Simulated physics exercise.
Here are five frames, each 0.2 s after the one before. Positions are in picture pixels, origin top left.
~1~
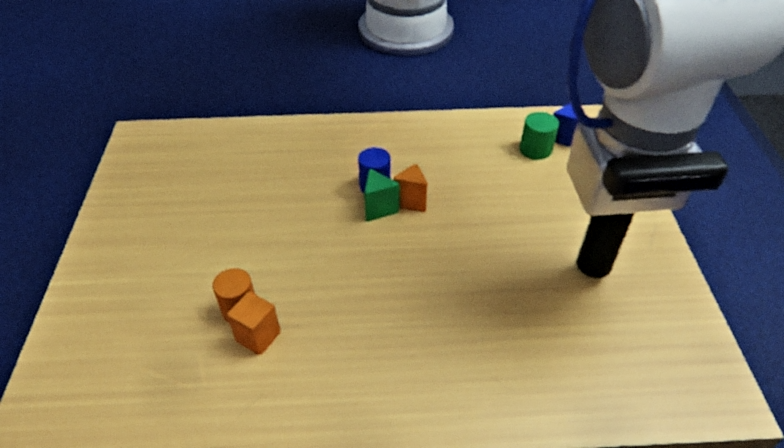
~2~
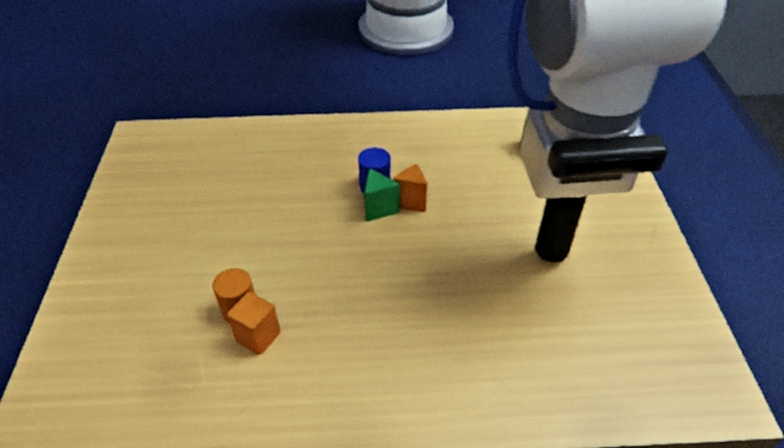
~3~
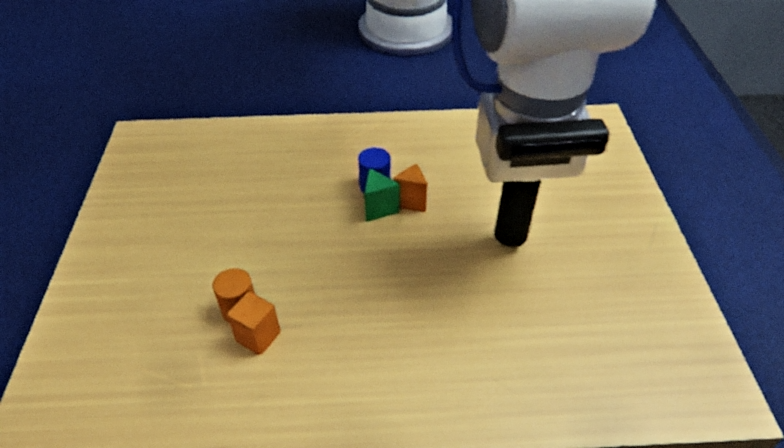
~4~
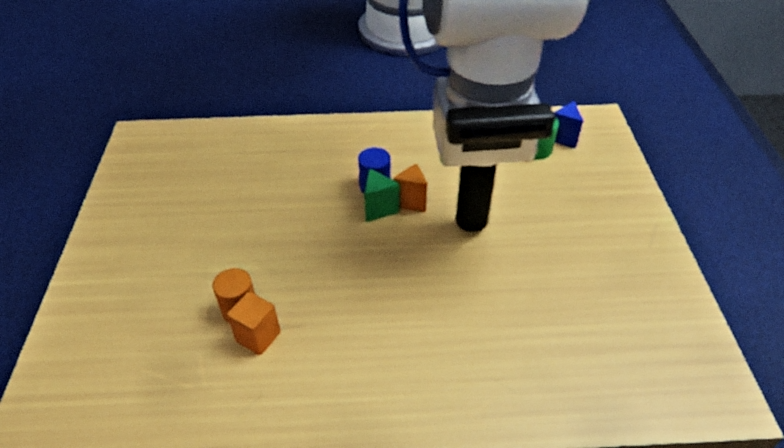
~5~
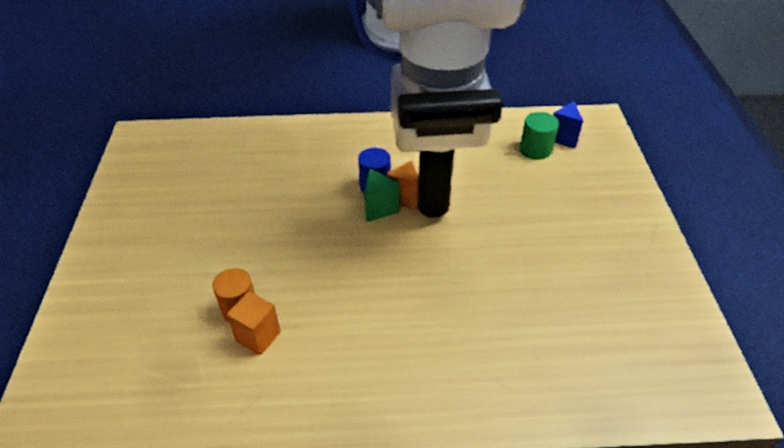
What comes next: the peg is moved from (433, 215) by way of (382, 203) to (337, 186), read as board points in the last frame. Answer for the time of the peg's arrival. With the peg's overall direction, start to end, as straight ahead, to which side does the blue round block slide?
It's going to go right.
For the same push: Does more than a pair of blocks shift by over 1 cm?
Short answer: Yes.
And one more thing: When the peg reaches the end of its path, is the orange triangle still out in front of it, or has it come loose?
In front, still.
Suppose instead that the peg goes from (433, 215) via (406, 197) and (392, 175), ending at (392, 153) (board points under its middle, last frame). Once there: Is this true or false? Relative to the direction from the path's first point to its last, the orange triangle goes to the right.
That claim is false.
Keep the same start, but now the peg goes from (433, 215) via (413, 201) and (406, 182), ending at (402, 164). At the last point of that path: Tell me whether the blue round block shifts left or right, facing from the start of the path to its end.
It's set to shift left.
The first path, step by step. One third of the way, peg at (398, 199); blue round block at (361, 148); green triangle at (361, 180); orange triangle at (375, 164), turned 20° clockwise.
Two thirds of the way, peg at (365, 190); blue round block at (355, 142); green triangle at (344, 183); orange triangle at (344, 158), turned 50° clockwise.
At the end, peg at (336, 178); blue round block at (354, 141); green triangle at (342, 184); orange triangle at (317, 146), turned 60° clockwise.
